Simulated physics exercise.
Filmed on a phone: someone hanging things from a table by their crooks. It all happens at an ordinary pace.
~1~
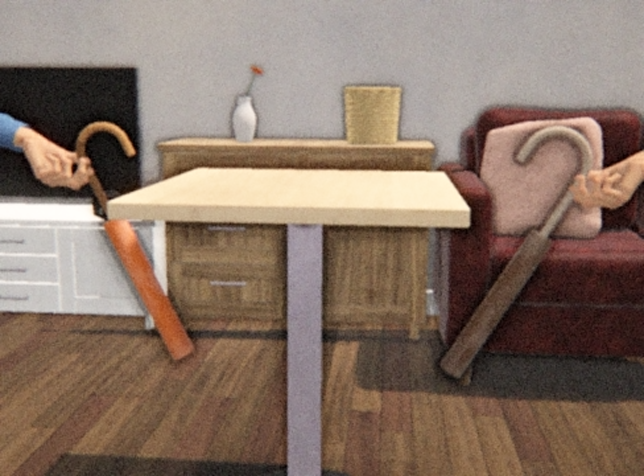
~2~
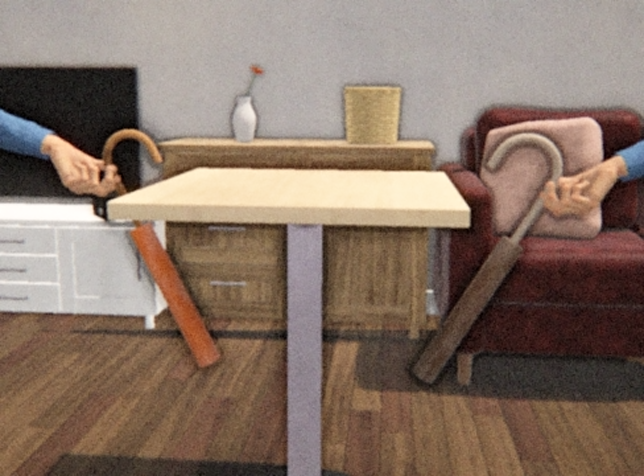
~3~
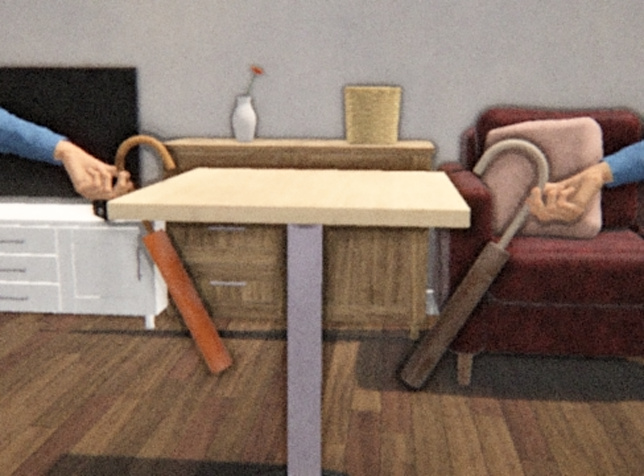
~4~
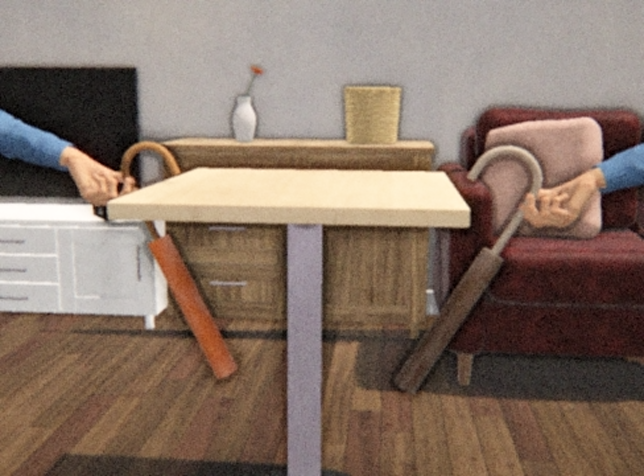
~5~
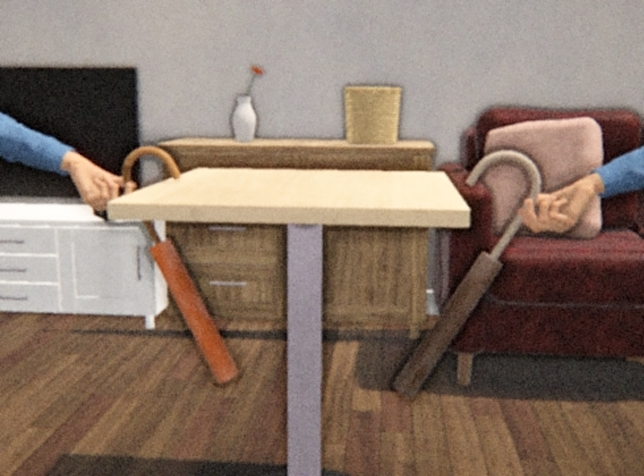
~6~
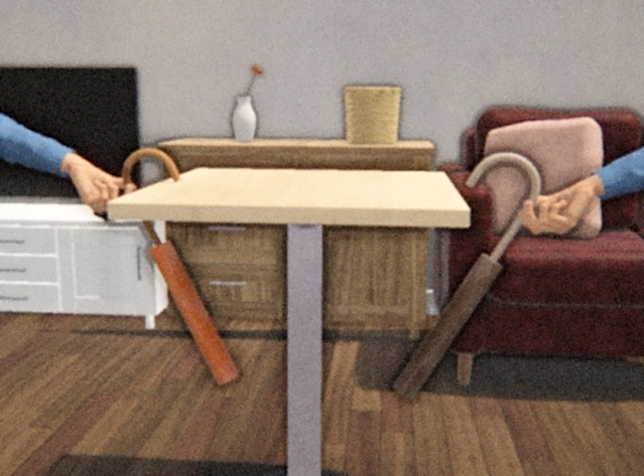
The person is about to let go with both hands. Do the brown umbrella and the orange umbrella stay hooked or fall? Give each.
Result: The brown umbrella will be gone; the orange umbrella will be left dangling.
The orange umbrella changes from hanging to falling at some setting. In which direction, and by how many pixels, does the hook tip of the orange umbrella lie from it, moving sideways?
About 16 pixels to the left.
Then, 0.38 s past the last view, brown umbrella in the air near (488, 408); orange umbrella at rest near (190, 266).
Finally, the brown umbrella drops past the edge; the orange umbrella remains in place, near (192, 266).
